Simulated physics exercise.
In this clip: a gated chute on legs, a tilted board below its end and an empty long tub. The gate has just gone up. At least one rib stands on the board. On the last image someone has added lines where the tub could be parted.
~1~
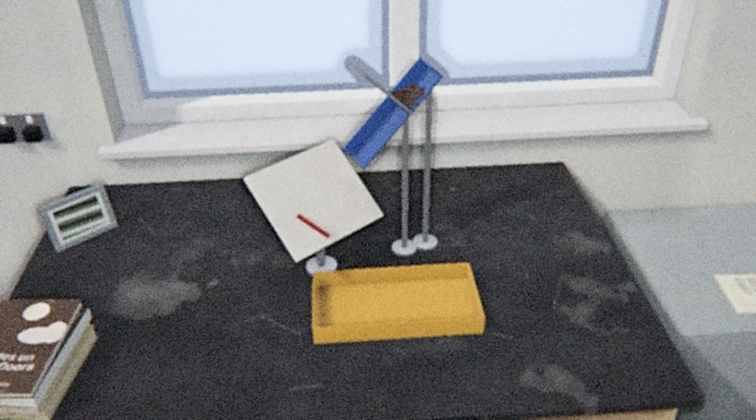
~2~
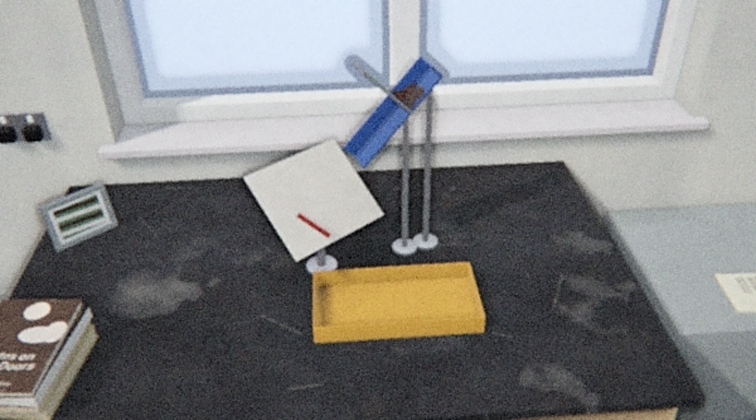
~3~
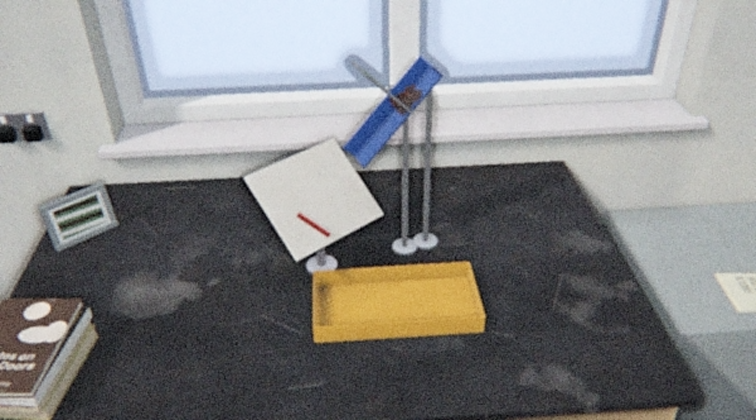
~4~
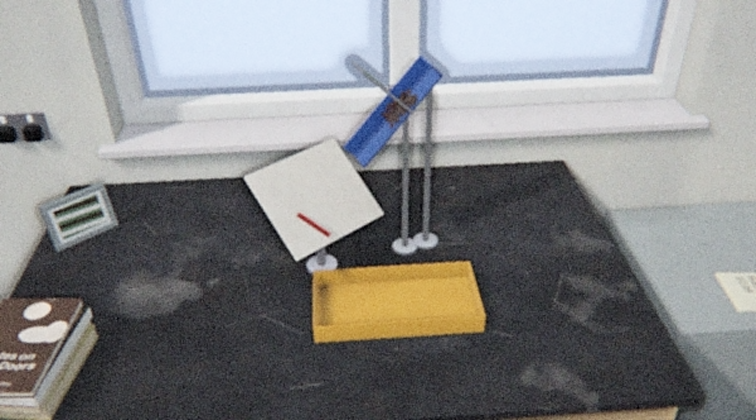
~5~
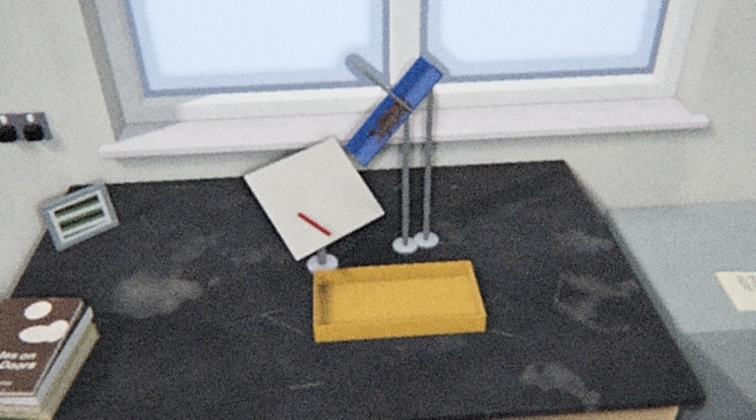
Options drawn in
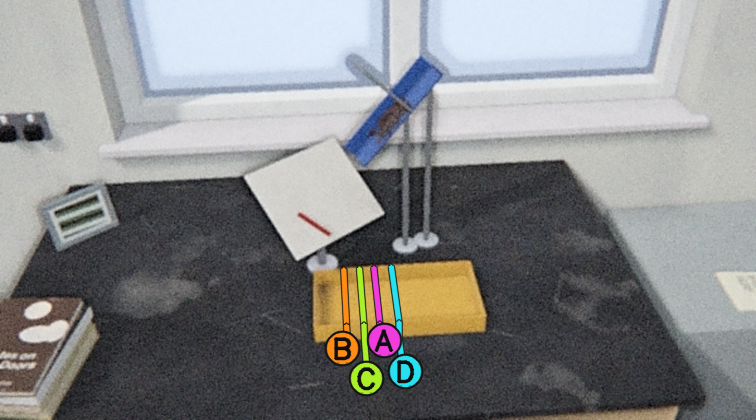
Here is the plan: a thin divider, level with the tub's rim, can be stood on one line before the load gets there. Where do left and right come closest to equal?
C.
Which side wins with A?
The left side.
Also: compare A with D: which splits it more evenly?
Here it is line A.
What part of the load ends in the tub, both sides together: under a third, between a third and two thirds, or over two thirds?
About that: Over two thirds.
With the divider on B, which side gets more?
The right side.
On the marked copy, line A crosses the front rim at (379, 322); line B crosses the front rim at (346, 325); line C crosses the front rim at (363, 323); line D crosses the front rim at (398, 321).
With A, of what is caught, most on the left of the divider, a small part on the right.
With B, of what is caught, a small part on the left of the divider, nearly all on the right.
With C, of what is caught, about half on the left of the divider, about half on the right.
With D, of what is caught, all on the left of the divider, none on the right.
